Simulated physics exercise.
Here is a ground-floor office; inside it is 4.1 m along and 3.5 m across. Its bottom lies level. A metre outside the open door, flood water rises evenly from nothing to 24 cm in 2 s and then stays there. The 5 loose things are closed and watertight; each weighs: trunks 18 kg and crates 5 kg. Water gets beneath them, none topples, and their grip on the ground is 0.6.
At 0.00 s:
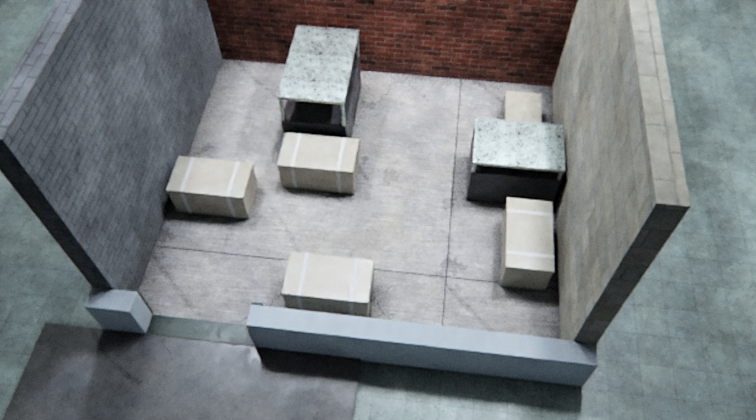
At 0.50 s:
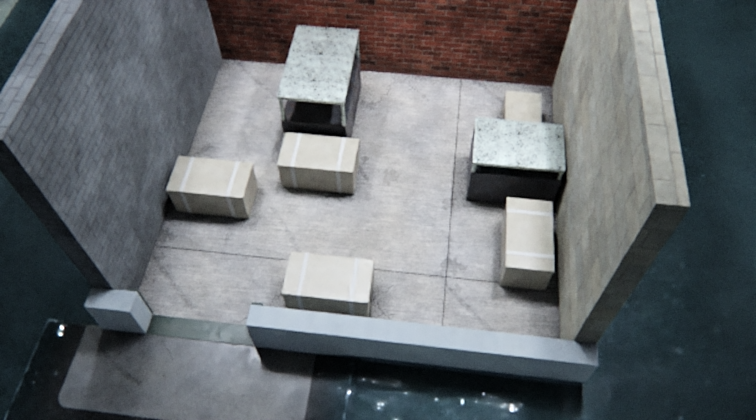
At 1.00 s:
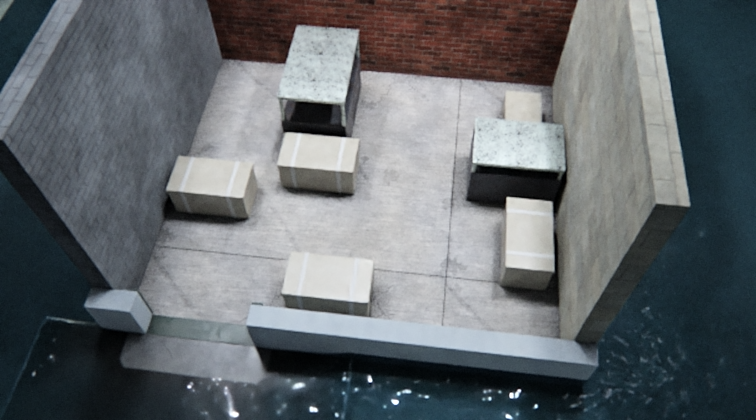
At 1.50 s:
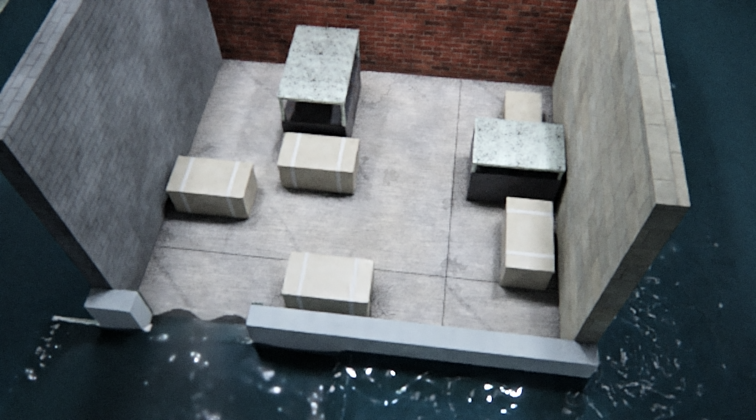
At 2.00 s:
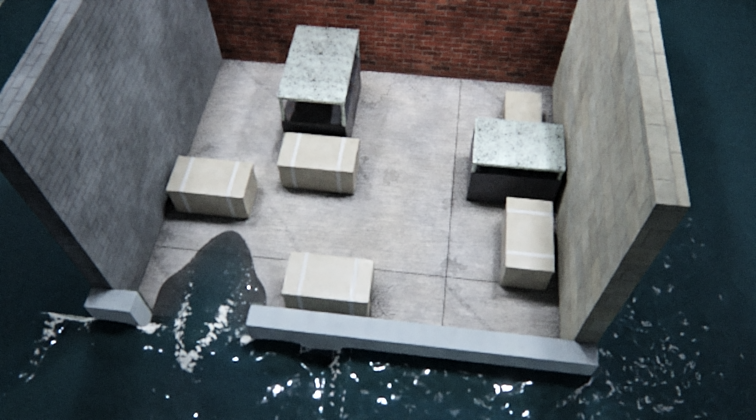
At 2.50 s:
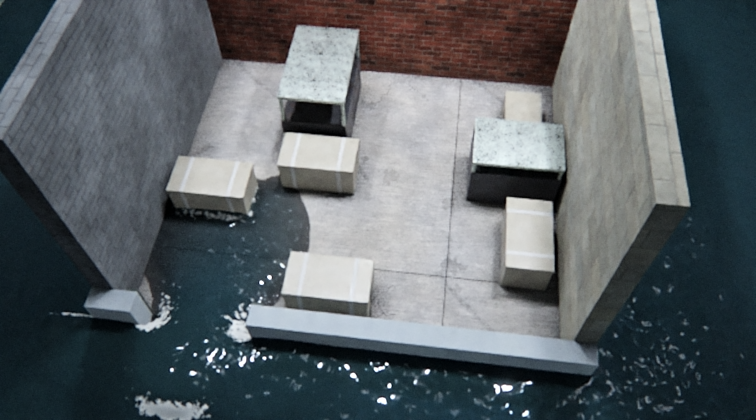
A roofless walled room holding pale boxes and stone-topped tables, dark water rising outside, then spreading through the front-left gap across the floor.
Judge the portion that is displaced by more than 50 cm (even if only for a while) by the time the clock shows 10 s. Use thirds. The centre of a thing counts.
Share: One to two thirds.
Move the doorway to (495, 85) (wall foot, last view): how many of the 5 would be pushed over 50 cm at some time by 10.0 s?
In that case 5 of them.
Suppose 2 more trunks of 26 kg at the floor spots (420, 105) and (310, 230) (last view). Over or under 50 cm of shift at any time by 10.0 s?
In that order: Less, more.
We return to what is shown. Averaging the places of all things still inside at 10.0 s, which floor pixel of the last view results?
Near (401, 163).
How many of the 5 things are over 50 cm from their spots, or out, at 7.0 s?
2 of them.
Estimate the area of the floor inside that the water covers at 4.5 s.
Some 8.5 m2.
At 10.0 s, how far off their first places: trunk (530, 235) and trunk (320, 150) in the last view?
In that order: 10 cm, 120 cm.
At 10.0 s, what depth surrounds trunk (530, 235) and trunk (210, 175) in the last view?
About 12 and 14 cm.
After 3.5 s 1 of 5 are over 50 cm from their spots; 0 afloat.
After 4.5 s 1 of 5 are over 50 cm from their spots; 1 afloat.
After 7.0 s 2 of 5 are over 50 cm from their spots; 3 afloat.
After 10.0 s 2 of 5 are over 50 cm from their spots, and 2 have been at some point; 4 afloat.
